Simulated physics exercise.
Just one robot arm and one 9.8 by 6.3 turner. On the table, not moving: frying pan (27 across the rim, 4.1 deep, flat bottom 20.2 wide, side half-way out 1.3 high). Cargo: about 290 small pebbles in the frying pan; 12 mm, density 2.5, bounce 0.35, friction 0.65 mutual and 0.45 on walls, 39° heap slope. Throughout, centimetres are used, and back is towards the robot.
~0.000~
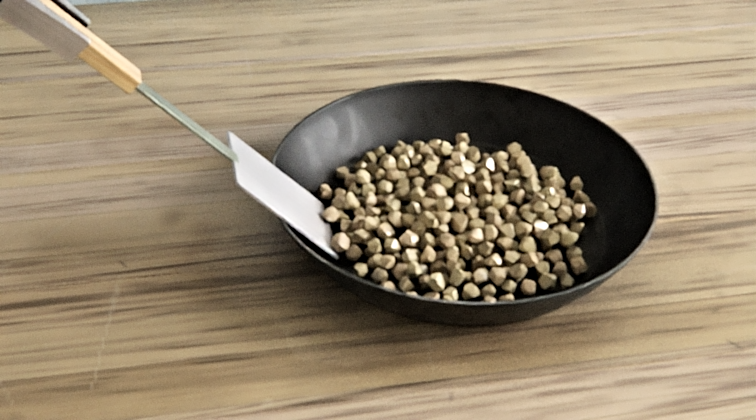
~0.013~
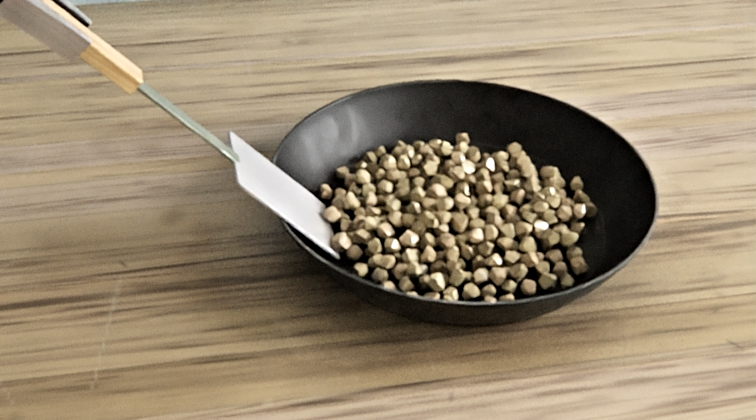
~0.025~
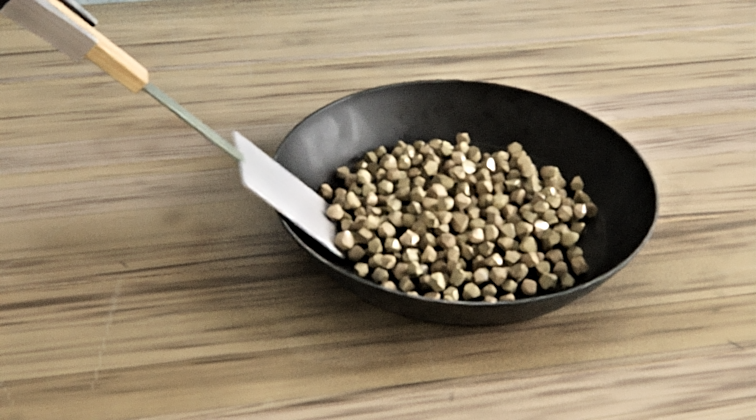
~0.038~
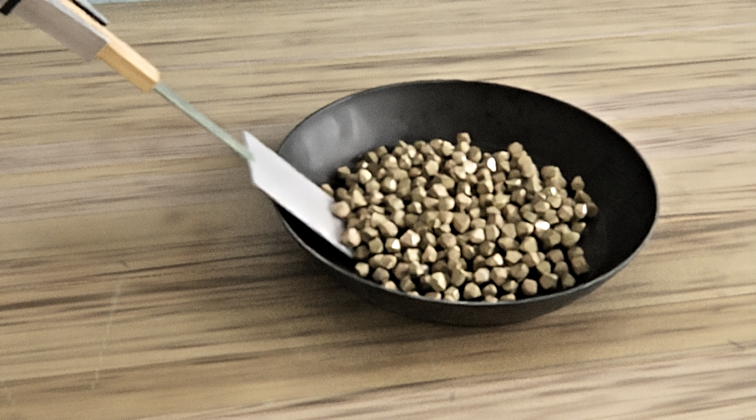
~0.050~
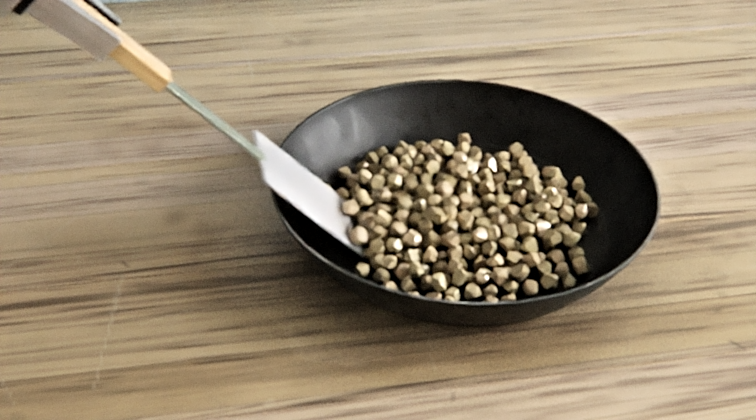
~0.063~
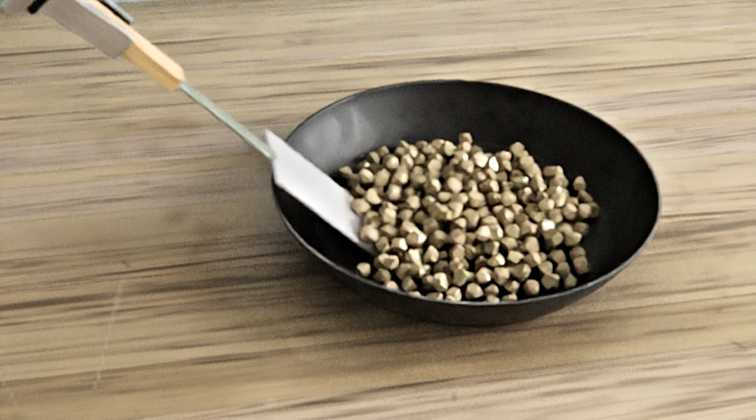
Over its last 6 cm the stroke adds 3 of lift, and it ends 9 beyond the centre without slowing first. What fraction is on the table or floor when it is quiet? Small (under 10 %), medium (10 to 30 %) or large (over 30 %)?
Small.
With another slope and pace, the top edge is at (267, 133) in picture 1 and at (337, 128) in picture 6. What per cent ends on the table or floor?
It works out to about 15 %, more or less.
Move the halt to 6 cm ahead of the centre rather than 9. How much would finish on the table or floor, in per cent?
0 %, roughly.
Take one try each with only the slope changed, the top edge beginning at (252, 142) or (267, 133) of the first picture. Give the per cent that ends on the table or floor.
First try roughly 5 percent, second try roughly 5 percent.
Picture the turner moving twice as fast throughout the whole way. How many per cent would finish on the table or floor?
In that case, around 15 per cent would end on the table or floor.
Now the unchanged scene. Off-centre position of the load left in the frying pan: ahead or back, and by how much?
About 4.5 centimetres ahead.
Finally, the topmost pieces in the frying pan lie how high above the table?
About 5.5 centimetres.
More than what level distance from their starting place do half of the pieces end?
The figure is about 4 cm.
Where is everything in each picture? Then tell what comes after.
The turner top edge at (232, 157), sloping 47°; upper third of the load around (451, 203), from x 325 to 590, top at y 140; 291 in the frying pan, in the first picture.
The turner top edge at (233, 157), sloping 47°; upper third of the load around (452, 203), from x 325 to 590, top at y 140, in the second picture.
The turner top edge at (238, 156), sloping 47°; upper third of the load around (446, 203), from x 325 to 590, top at y 140, in the third picture.
The turner top edge at (248, 156), sloping 47°; upper third of the load around (447, 203), from x 325 to 590, top at y 140, in the fourth picture.
The turner top edge at (259, 155), sloping 47°; upper third of the load around (450, 203), from x 325 to 590, top at y 140, in the fifth picture.
The turner top edge at (271, 154), sloping 47°; upper third of the load around (458, 201), from x 330 to 590, top at y 140; 291 in the frying pan, in the sixth picture.
After 0.17 s, sloping 47°, highest piece 4 above the table; 291 in the frying pan.
After 0.28 s, sloping 47°, highest piece 5 above the table; 291 in the frying pan.
After 0.53 s, sloping 47°, highest piece 6 above the table; 285 in the frying pan, 5 on the table or floor, 1 on the blade or in flight.
After 1.58 s, sloping 47°, highest piece 6 above the table; 285 in the frying pan, 6 on the table or floor.
In the end, 285 in the frying pan, 6 on the table or floor. That is 2 % on the table or floor.
